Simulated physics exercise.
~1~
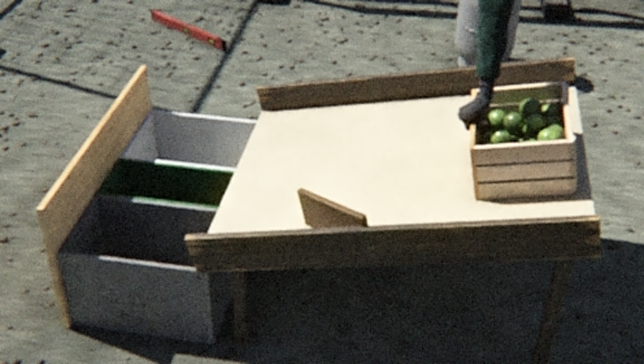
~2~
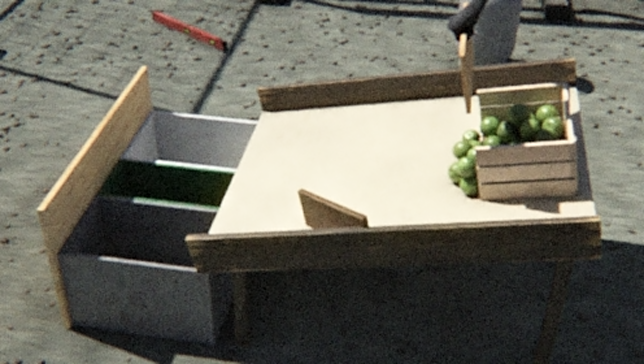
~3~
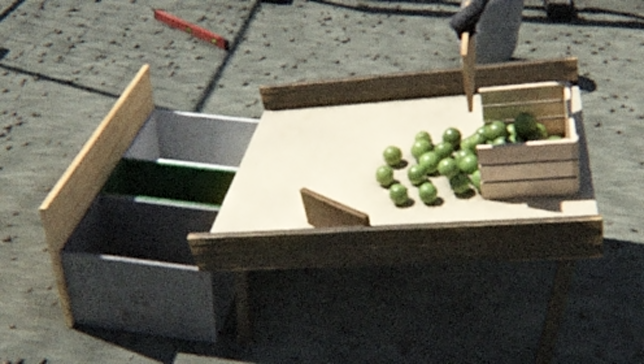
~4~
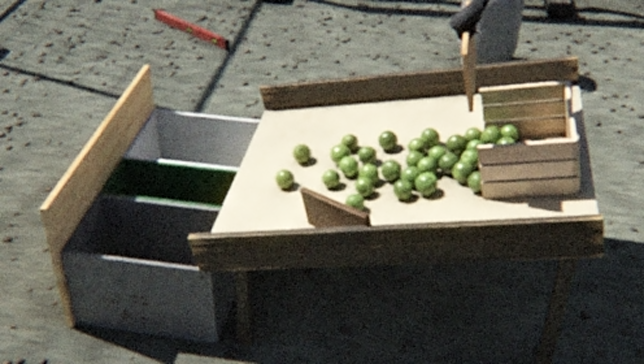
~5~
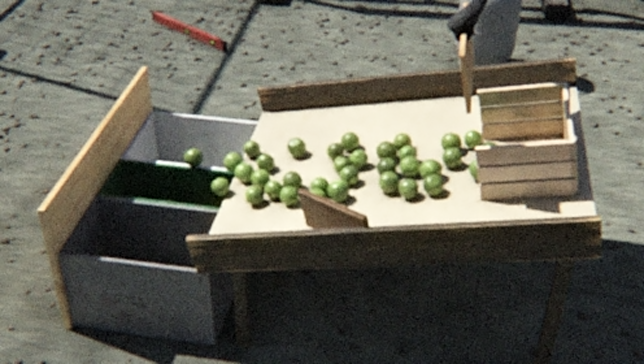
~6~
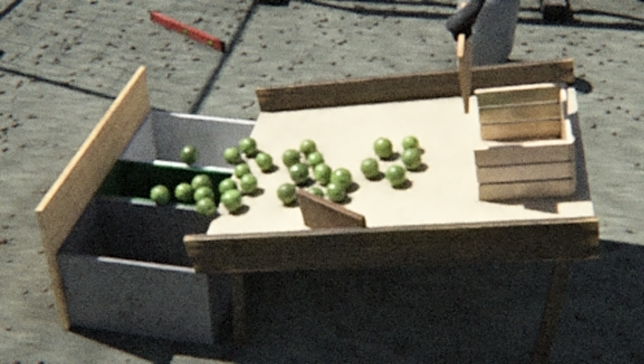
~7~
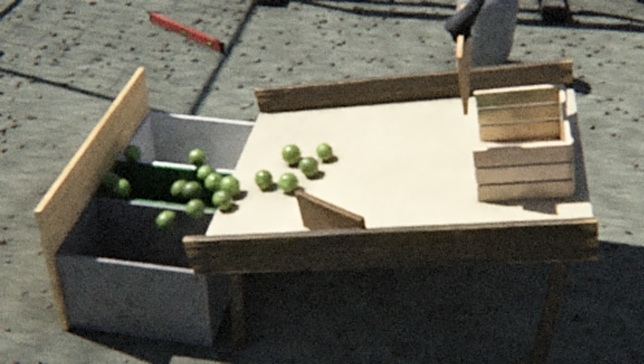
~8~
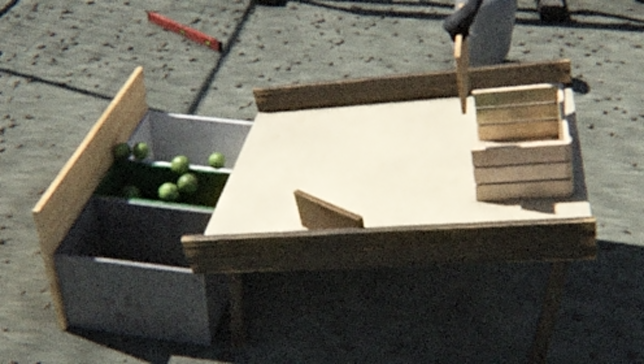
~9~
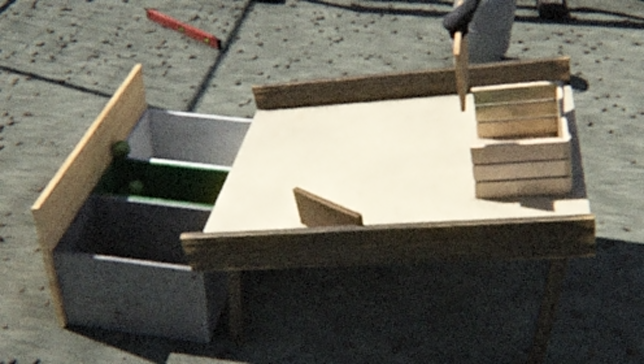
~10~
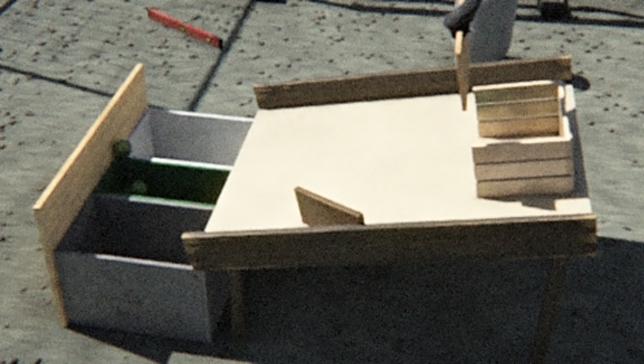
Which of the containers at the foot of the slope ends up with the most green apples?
The green tote in the middle ends up with the largest share of the apples.
